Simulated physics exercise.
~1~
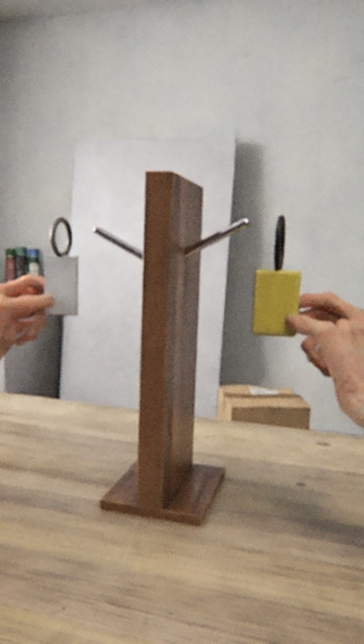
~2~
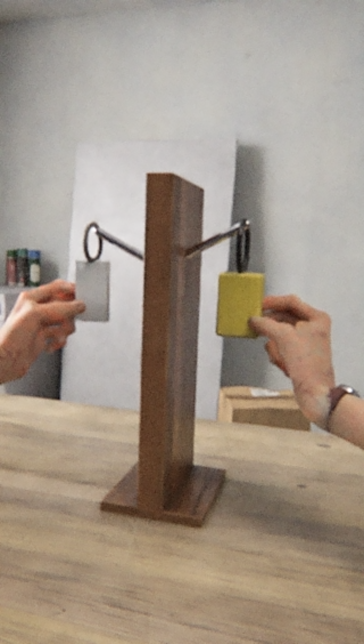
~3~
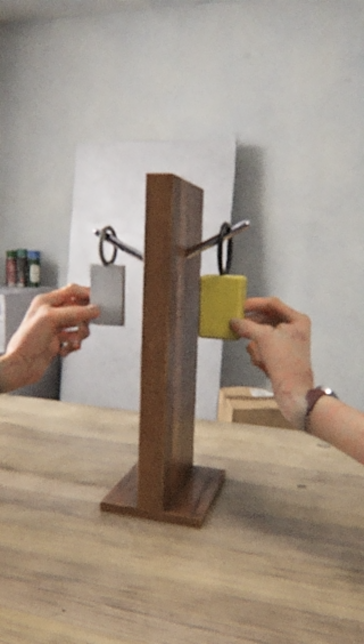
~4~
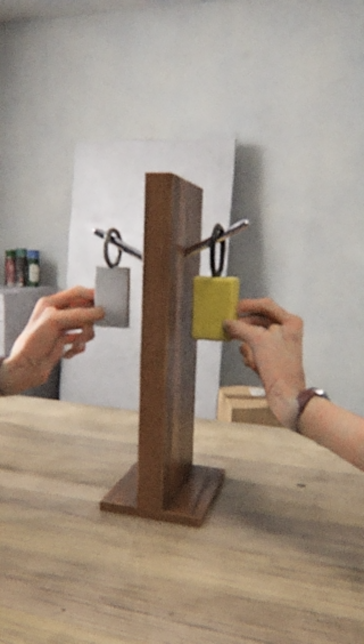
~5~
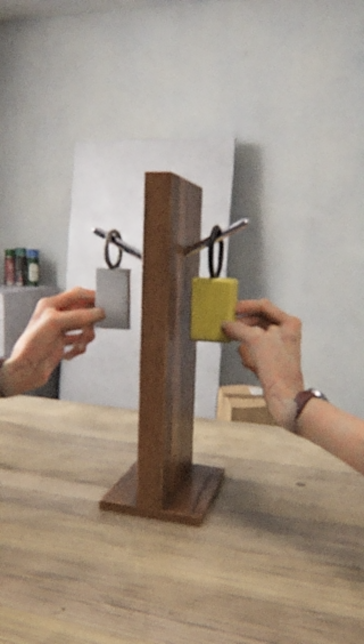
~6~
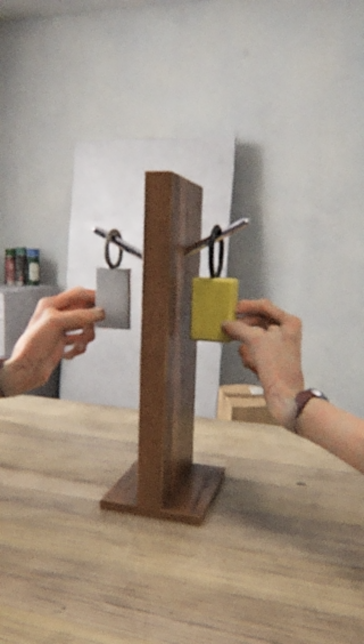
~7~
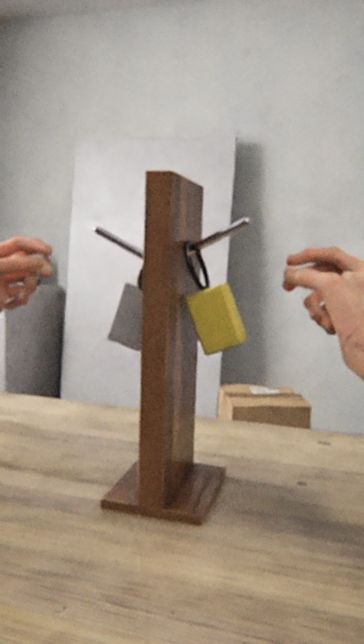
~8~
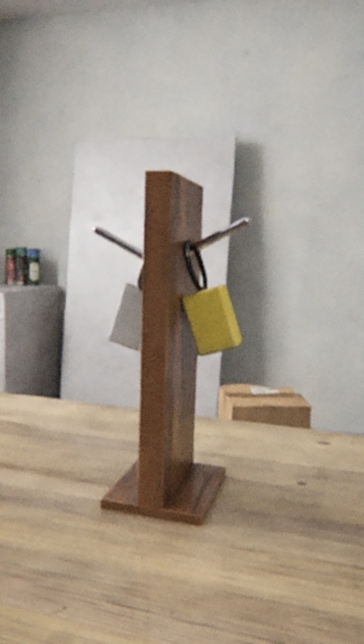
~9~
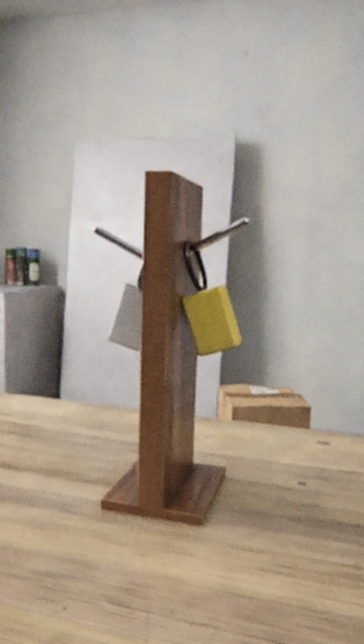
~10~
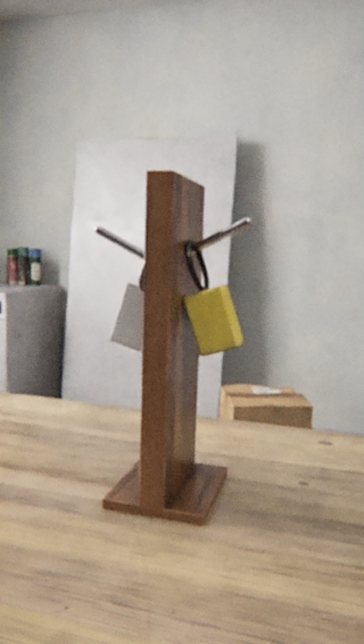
White tag and yellow pouch being ringed onto a wooden stand's pegs by two hands, then sliding inward and hanging tilted when released.
